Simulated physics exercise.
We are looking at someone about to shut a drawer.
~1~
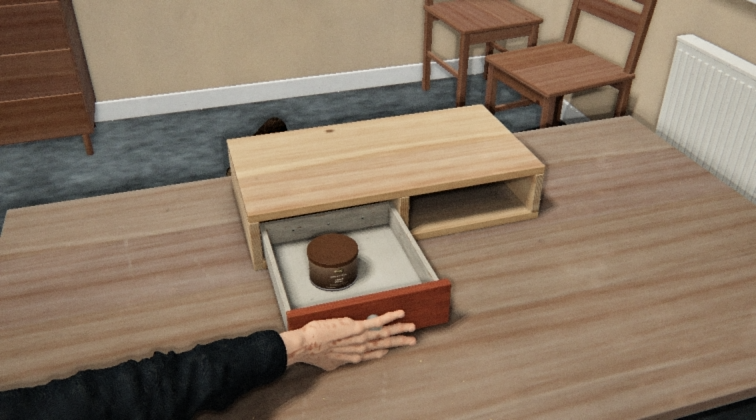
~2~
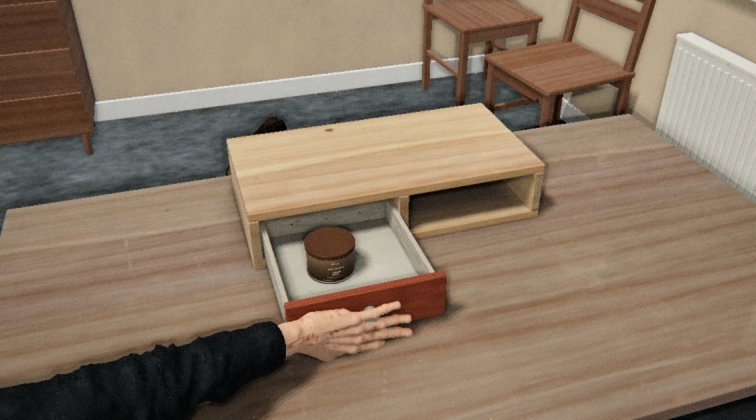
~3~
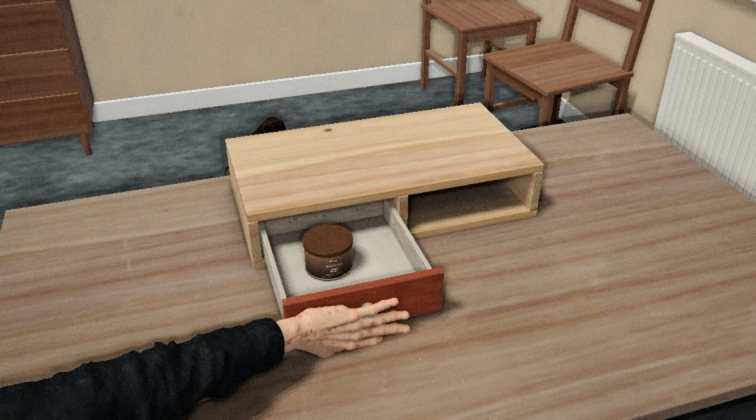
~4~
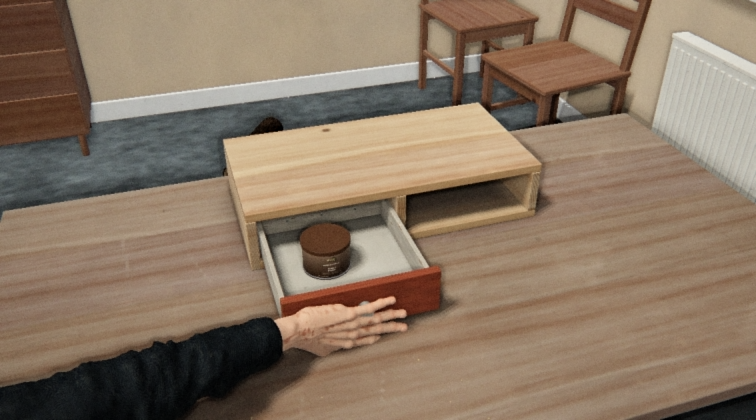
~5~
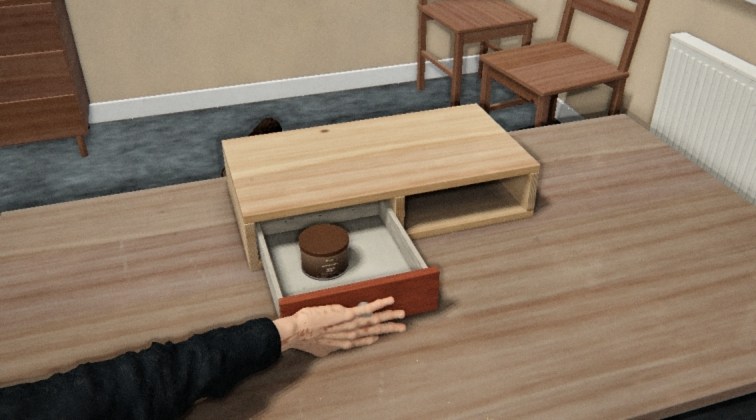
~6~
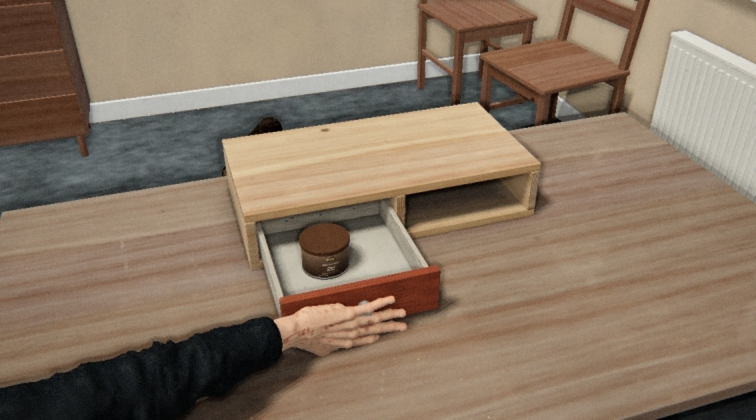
On a wooden table, a hand nudges an open drawer holding a brown tin slightly inward.
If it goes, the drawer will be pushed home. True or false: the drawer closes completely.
True.
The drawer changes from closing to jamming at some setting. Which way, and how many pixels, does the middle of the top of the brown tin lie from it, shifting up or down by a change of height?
Move it up some 8 pixels and it switches.
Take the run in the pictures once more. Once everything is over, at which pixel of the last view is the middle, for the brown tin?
It comes to rest at about (297, 185) in the last picture.
Then, 0.40 s on from there, drawer about half in.
In the end, the drawer shuts flush.
